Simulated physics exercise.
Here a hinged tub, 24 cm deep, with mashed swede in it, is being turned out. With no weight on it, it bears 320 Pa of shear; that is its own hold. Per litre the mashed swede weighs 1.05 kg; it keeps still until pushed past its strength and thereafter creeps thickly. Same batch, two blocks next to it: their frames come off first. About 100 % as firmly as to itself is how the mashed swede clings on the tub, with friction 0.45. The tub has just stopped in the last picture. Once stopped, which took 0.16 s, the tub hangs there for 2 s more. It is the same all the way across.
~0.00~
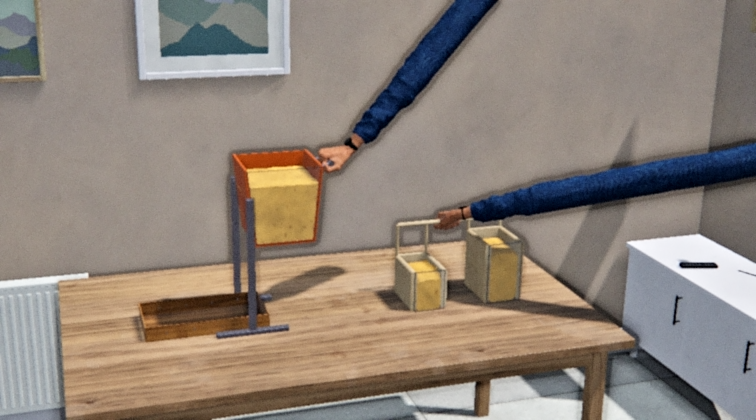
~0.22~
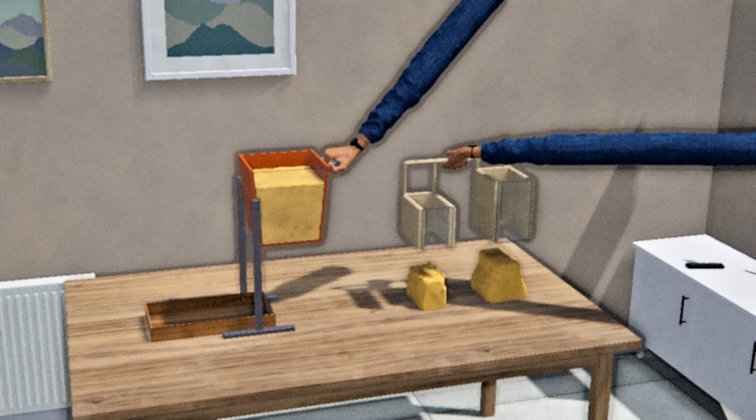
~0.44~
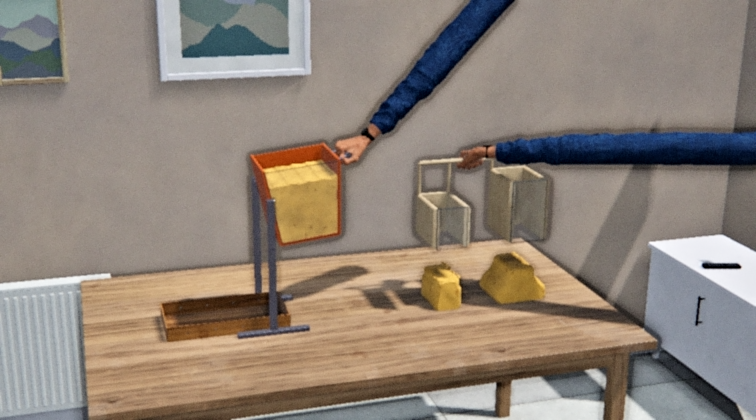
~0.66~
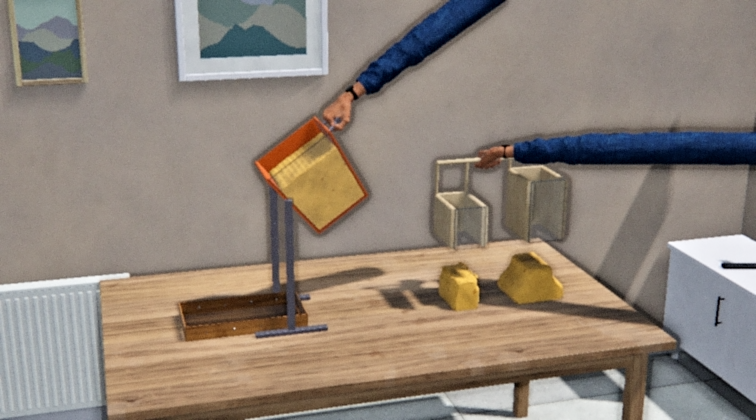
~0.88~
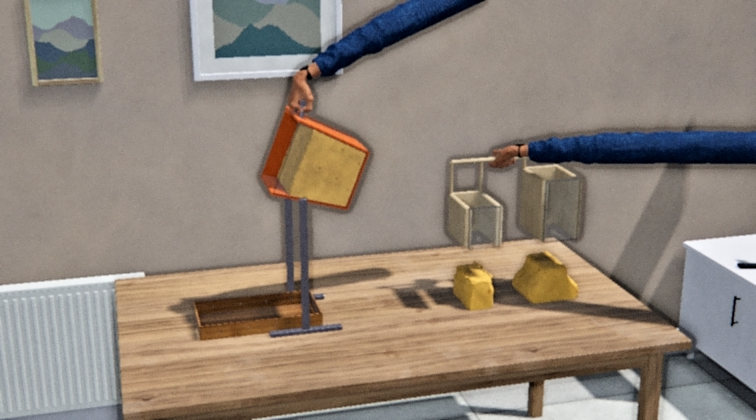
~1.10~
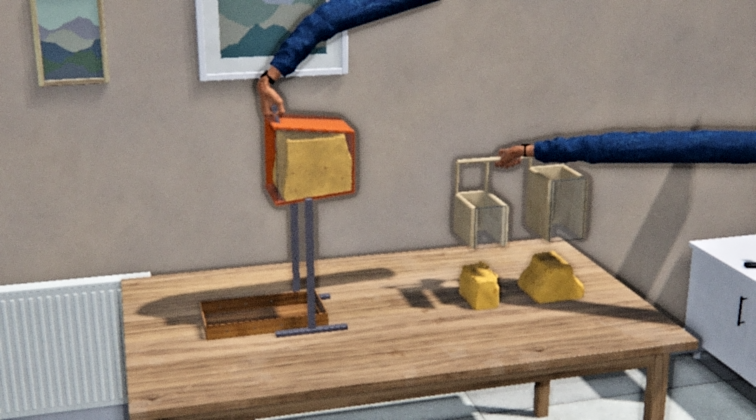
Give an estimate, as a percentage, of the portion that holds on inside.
The portion holding on inside is about 54 %.
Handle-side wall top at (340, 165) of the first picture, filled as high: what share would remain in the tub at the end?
The tub would keep roughly 40 percent.
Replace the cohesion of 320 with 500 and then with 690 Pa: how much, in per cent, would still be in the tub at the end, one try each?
Respectively 100 % and 100 %.
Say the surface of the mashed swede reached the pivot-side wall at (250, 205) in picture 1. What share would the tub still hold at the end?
Around 85 per cent.
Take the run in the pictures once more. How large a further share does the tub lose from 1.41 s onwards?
About 14 percent.
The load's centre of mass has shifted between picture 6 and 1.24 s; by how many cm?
I'd estimate roughly 4 centimetres.
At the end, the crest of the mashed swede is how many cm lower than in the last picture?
Roughly 9 cm.
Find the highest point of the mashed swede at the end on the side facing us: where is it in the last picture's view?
Close to pixel (334, 166).
After 1.24 s, the tub is at 89 degrees and holds 93 %.
After 1.41 s, the tub is at 89 degrees and holds 68 %.
After 1.58 s, the tub is at 89 degrees and holds 56 %.
After 1.75 s, the tub is at 89 degrees and holds 54 %.
After 3.10 s, at the end, the tub is at 89 degrees and holds 54 %.
